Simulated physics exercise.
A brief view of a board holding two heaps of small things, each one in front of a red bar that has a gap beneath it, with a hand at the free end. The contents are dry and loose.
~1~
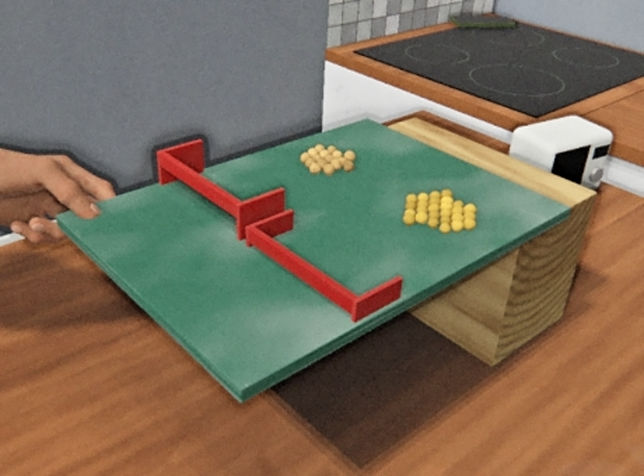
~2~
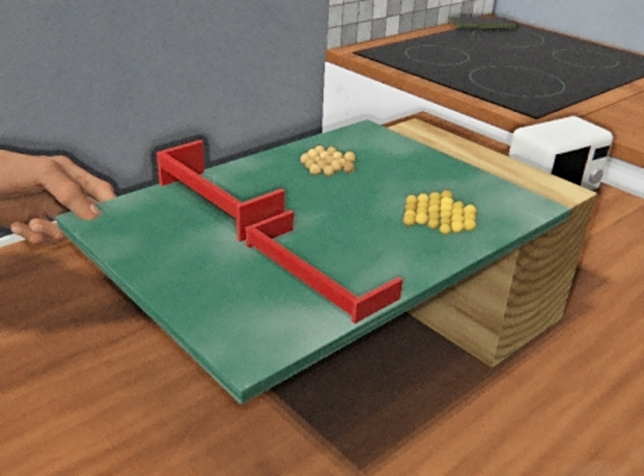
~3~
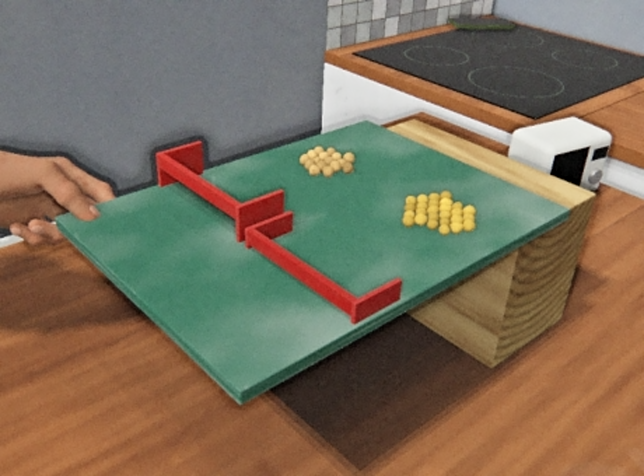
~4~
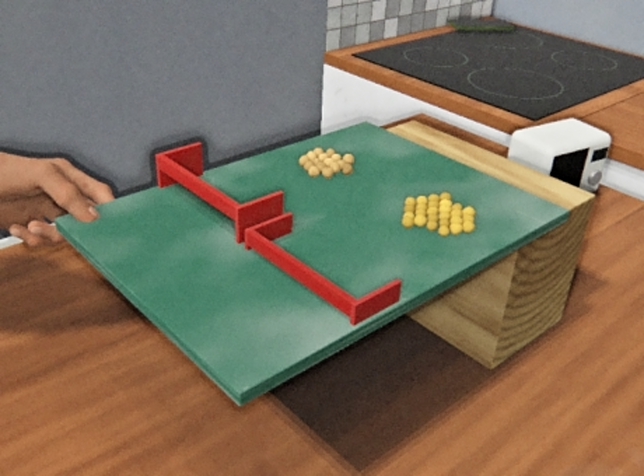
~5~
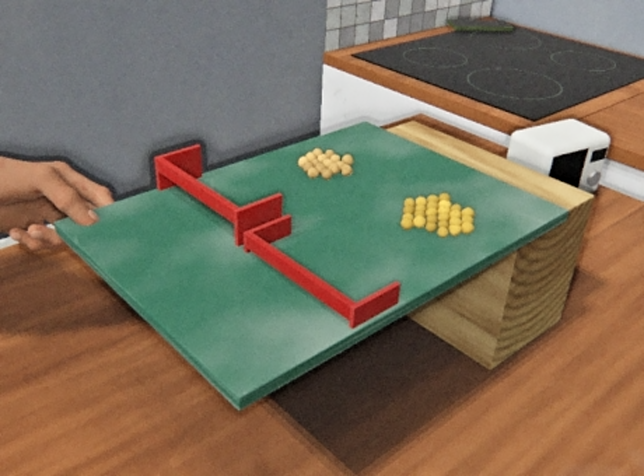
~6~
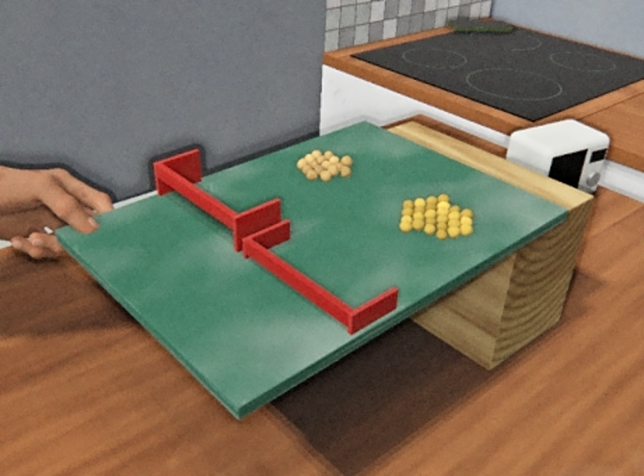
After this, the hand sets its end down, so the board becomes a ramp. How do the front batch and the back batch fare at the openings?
My prediction: Front batch: Stuck, back batch: Clear.
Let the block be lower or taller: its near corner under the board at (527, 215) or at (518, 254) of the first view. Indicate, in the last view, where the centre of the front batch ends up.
Case 1 at (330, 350), case 2 at (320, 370).
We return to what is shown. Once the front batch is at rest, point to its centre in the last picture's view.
I'd place the middle near (326, 362).
Then, 0.70 s on from there, board sloping at 18°; front batch on its way down; back batch on its way down.
Then, 1.30 s on from there, board sloping at 30°; front batch has reached its gate; back batch the whole lot past its gate.
Then, 1.83 s on from there, board resting at 31°; front batch has reached its gate; back batch the whole lot past its gate.
In the end, board resting at 31°; front batch gathered behind its gate; back batch the whole lot past its gate.
